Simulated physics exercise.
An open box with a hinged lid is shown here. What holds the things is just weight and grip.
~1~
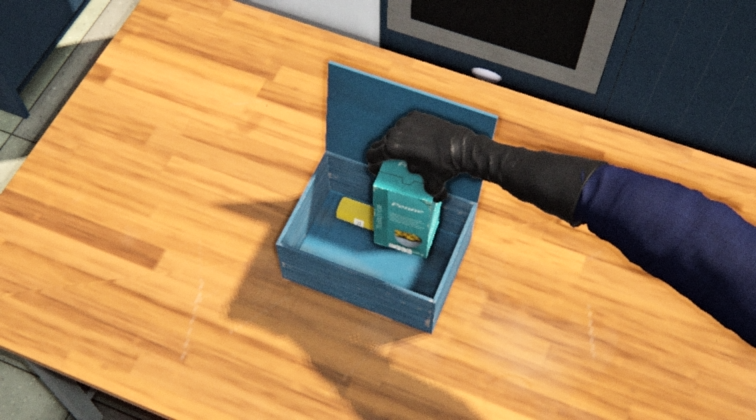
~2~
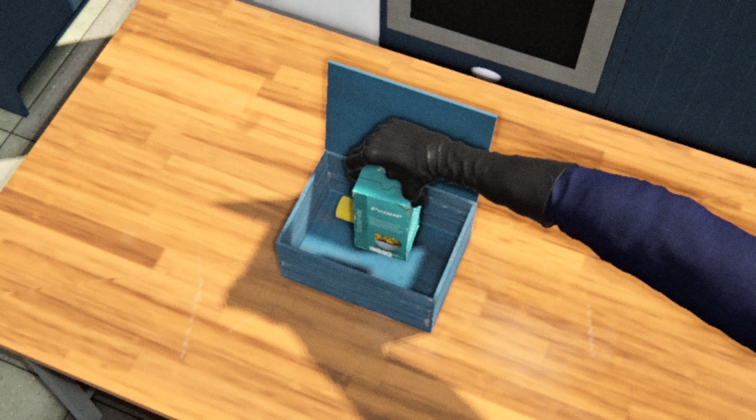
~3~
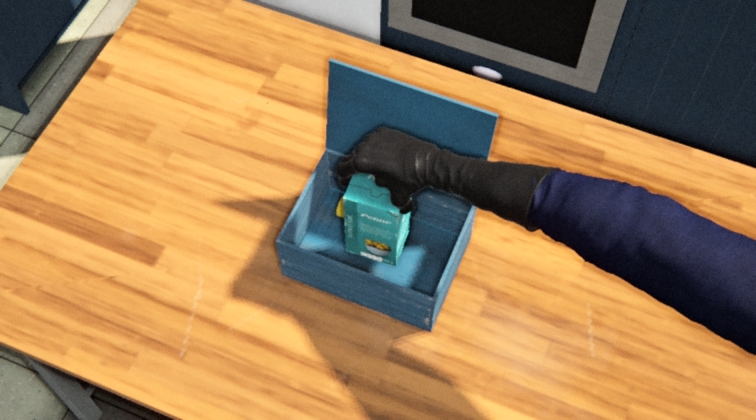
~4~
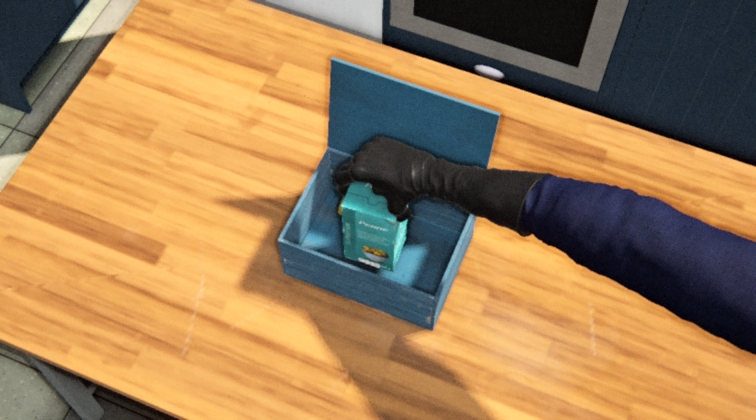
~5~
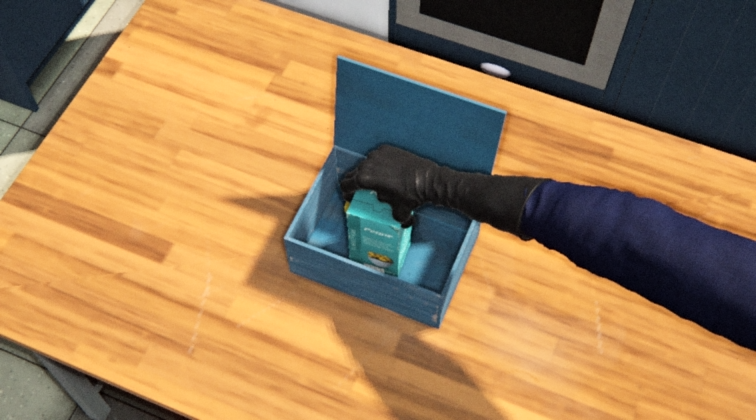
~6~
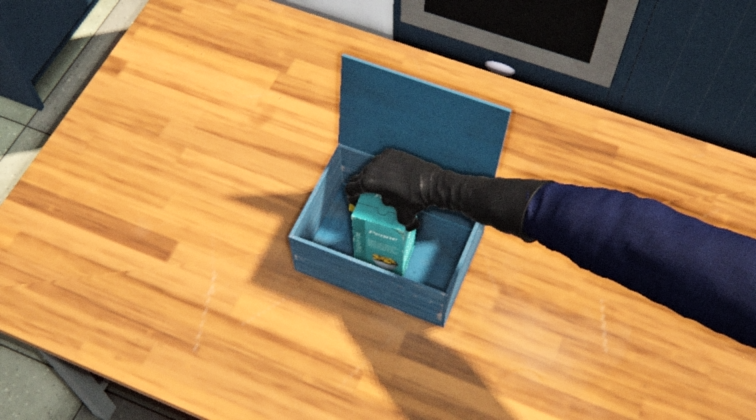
In this clip, a black-gloved hand lowers a turquoise carton into an open blue box on a wooden table, shifting it slightly left as it descends and covers a small yellow item inside.
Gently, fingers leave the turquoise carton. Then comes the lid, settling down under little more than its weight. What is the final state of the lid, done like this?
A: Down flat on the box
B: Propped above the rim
(B) Propped above the rim.
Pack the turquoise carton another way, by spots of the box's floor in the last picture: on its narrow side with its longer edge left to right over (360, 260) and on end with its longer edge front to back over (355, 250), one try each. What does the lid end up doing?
First time round it drops into place, and second time round it won't go down.
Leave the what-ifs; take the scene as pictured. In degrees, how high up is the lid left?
Some 35°.
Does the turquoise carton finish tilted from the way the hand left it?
Simply put, the turquoise carton remains unturned.
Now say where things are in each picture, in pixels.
The first frame shows coming down; turquoise carton (408, 205); yellow shaker (368, 217).
The second frame shows coming down; turquoise carton (387, 209).
The third frame shows coming down; turquoise carton (378, 215).
The fourth frame shows coming down; turquoise carton (375, 222).
The fifth frame shows coming down; turquoise carton (380, 229).
The sixth frame shows in place under the hand; turquoise carton (385, 231).
Then, 1.10 s later than the last frame, lid starting down.
Then, 1.60 s later than the last frame, lid 57° above the rim.
Then, 1.80 s later than the last frame, lid 38° above the rim.
Then, 3.90 s later than the last frame, lid 35° above the rim.
When it is over, lid 34° above the rim; both as before. End places, in pixels of the last picture, turquoise carton near (383, 236).
